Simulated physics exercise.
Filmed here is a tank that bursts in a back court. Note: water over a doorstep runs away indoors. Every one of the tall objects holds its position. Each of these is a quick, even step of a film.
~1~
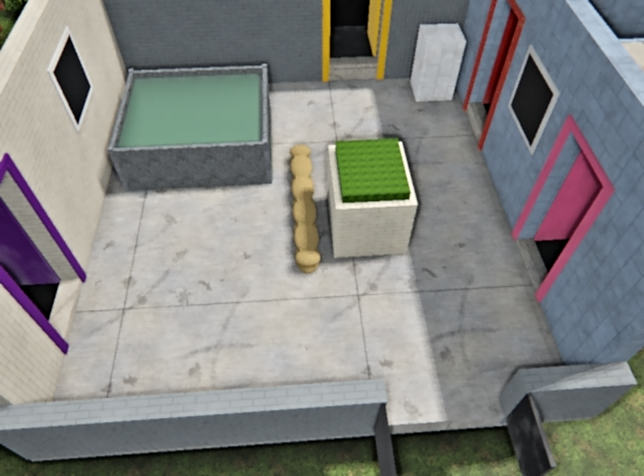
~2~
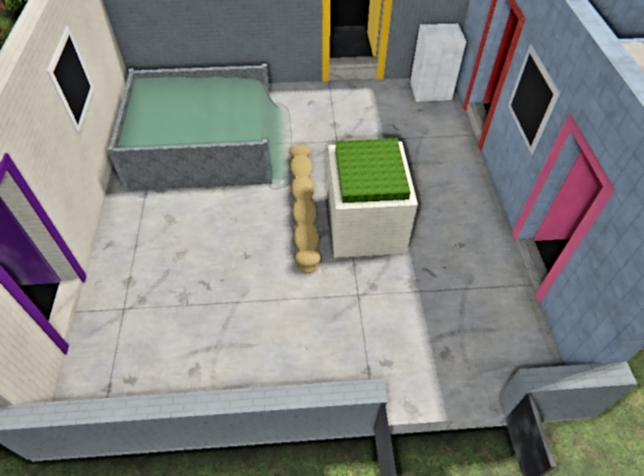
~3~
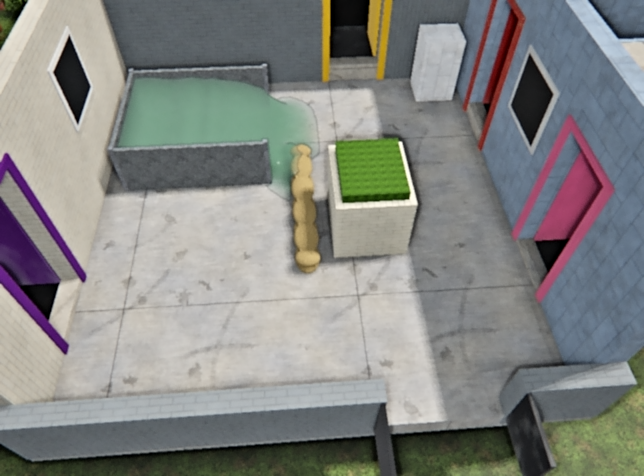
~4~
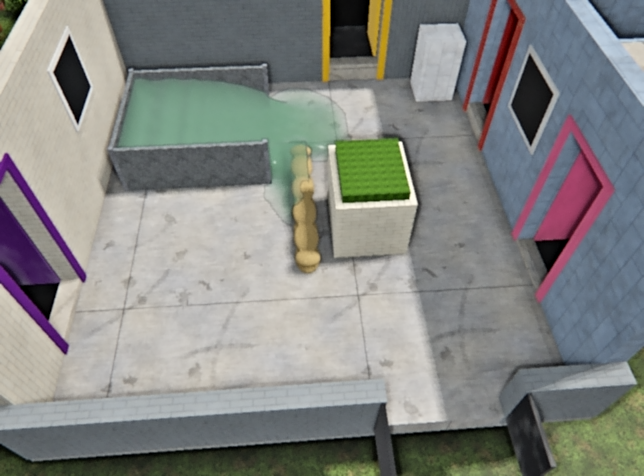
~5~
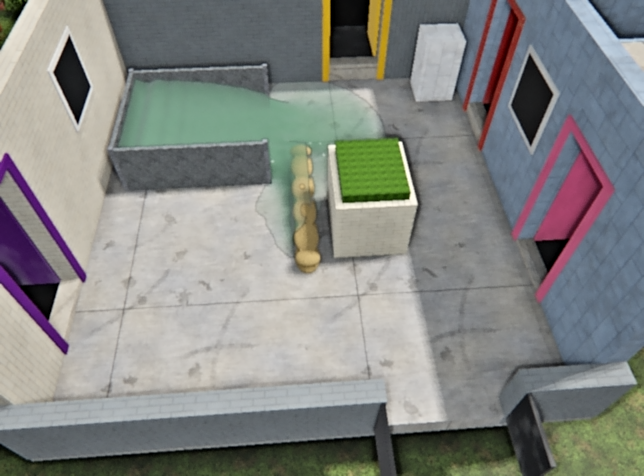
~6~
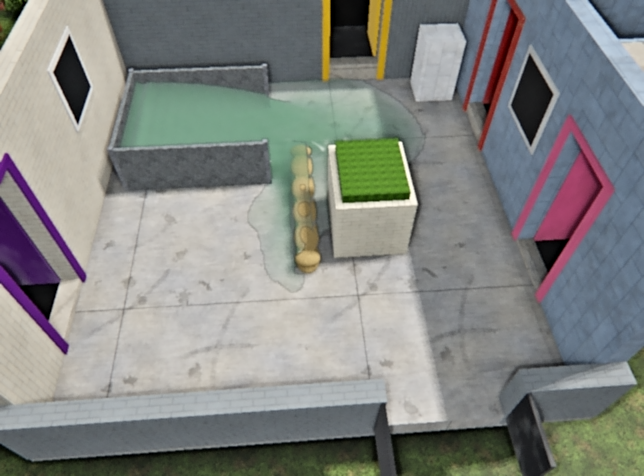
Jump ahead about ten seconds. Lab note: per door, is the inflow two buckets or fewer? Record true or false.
Purple door true; red door false; pink door false; yellow door true.
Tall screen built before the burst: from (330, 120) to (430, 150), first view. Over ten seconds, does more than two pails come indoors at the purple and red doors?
Result - purple door: Misses the threshold; red door: Misses the threshold.
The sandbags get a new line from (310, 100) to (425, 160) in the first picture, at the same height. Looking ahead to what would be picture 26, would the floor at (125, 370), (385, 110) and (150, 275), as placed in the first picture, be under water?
Results in turn: Unreached, then reached, then unreached.
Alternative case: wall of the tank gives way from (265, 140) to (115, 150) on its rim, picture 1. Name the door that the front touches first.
That one is the door marked purple.
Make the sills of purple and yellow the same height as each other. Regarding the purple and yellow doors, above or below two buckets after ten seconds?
Purple door: Falls short; yellow door: Exceeds the limit.
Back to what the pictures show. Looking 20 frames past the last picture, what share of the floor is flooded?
Close to 70 in a hundred, I think.
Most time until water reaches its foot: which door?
The purple door.
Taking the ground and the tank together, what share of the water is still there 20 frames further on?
96 % or so.
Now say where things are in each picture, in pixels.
The first picture shows the water tank at (195, 109) is whole and still.
In the second picture, water pours out at (266, 131) and has run to (273, 186).
In the third picture, the front is at (290, 197), out from the gap at (266, 132).
In the fourth picture, the front is at (291, 221), out from the gap at (266, 133).
In the fifth picture, the front is at (292, 251), out from the gap at (266, 133).
In the sixth picture, water pours out at (266, 134) and has run to (294, 283).
A moment on, water covers 45 % of the floor; the purple door not reached, the red door under two buckets in, the pink door not reached, the yellow door wet at the sill, nothing in.
Next, water covers 55 % of the floor; the purple door not reached, the red door over two buckets in, the pink door wet at the sill, nothing in, the yellow door wet at the sill, nothing in.
Then, water covers 70 % of the floor; the purple door wet at the sill, nothing in, the red door far over two buckets in, the pink door under two buckets in, the yellow door wet at the sill, nothing in.
Later, water covers 85 % of the floor; the purple door wet at the sill, nothing in, the red door far over two buckets in, the pink door over two buckets in, the yellow door wet at the sill, nothing in.
In the end, water covers 95 % of the floor; the purple door wet at the sill, nothing in, the red door far over two buckets in, the pink door over two buckets in, the yellow door wet at the sill, nothing in.
